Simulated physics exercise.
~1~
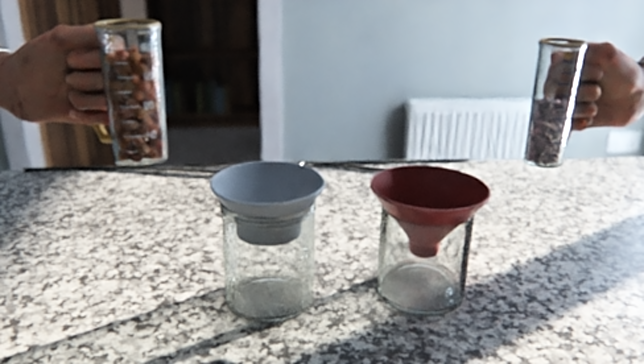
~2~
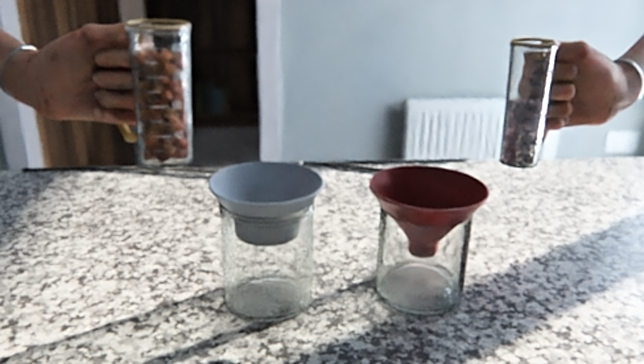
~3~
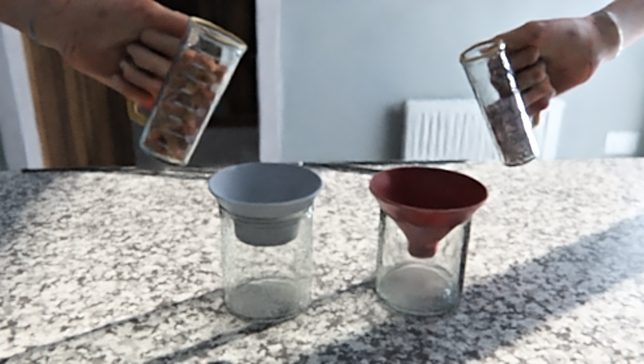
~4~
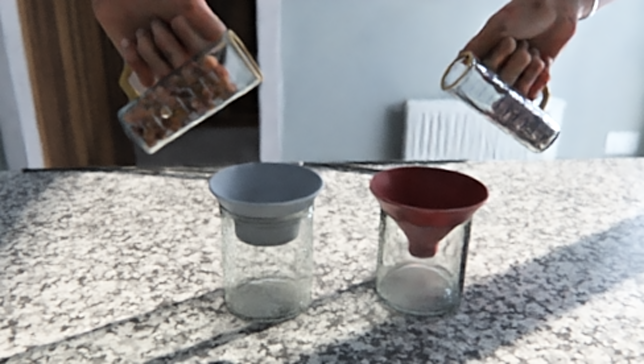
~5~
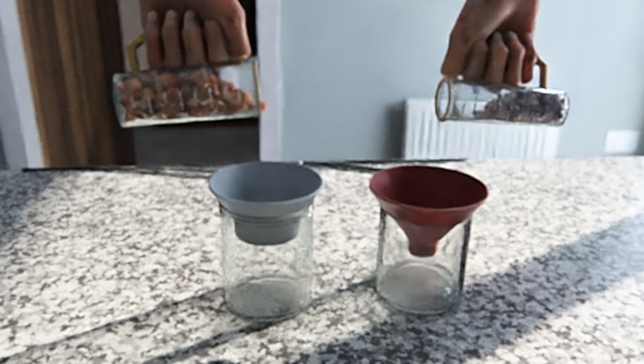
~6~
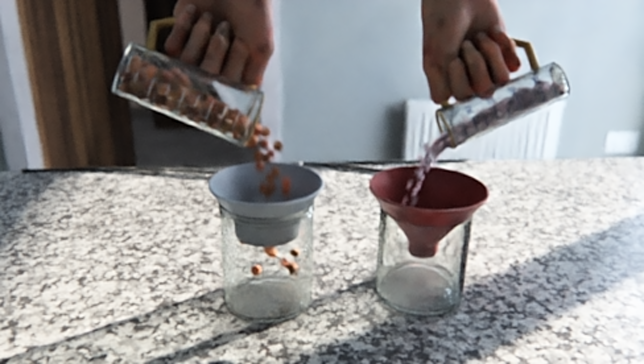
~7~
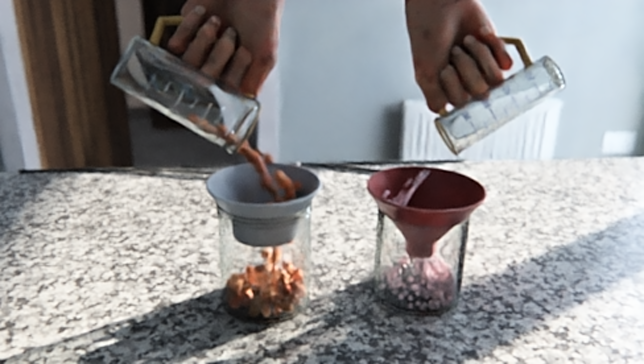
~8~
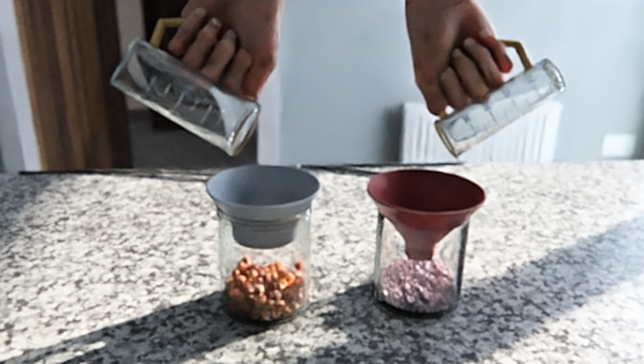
Two hands tip glass cups of loose pieces through funnels, filling both jars below.
